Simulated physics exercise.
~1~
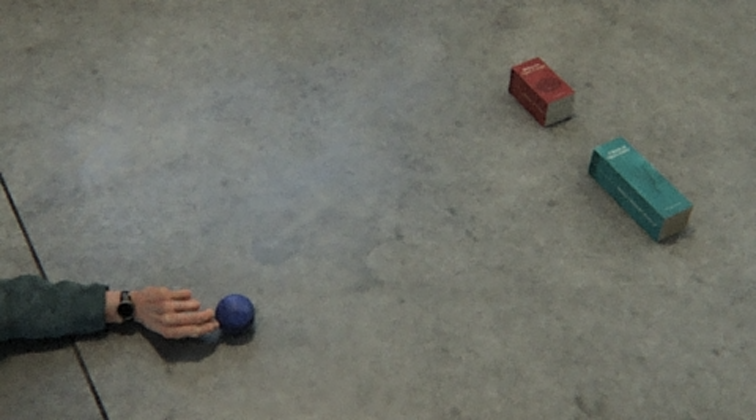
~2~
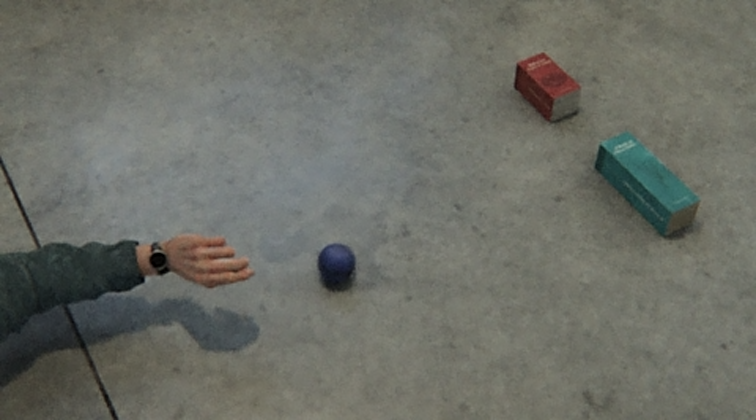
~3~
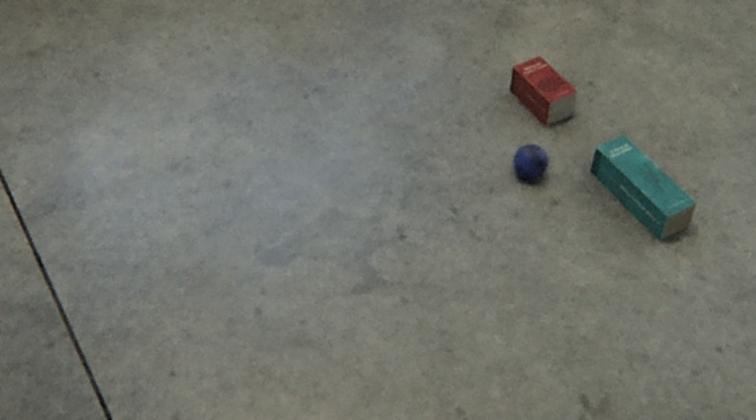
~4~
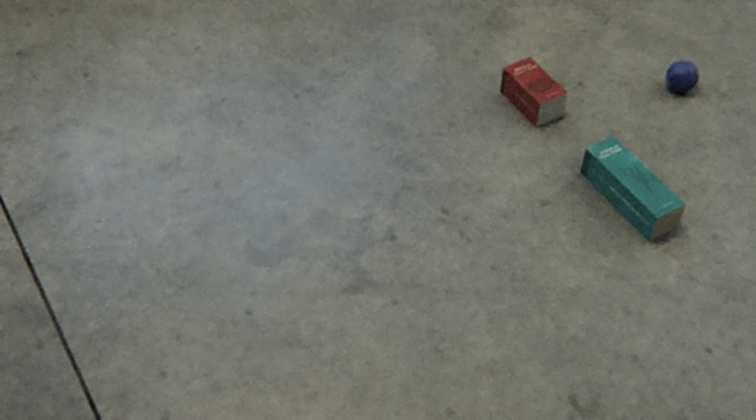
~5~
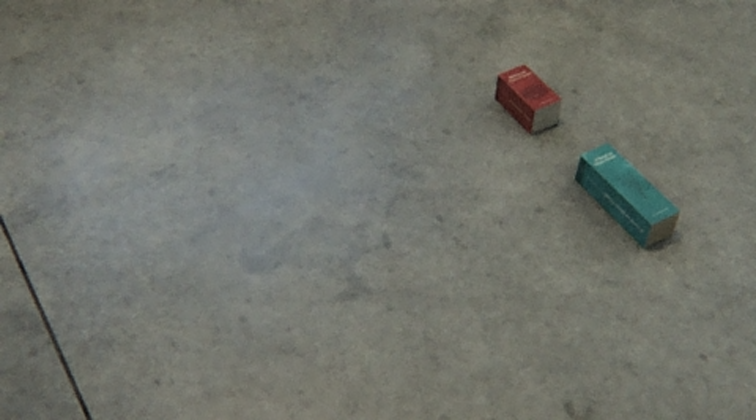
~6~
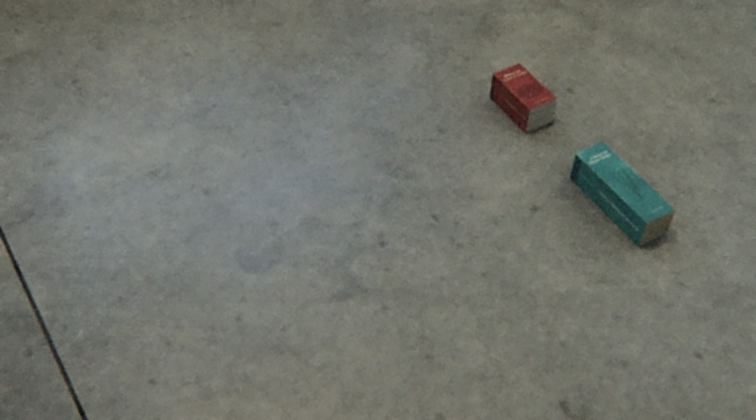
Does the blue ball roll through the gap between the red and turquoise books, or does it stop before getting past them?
The blue ball rolls through the gap between the two books and continues beyond them.
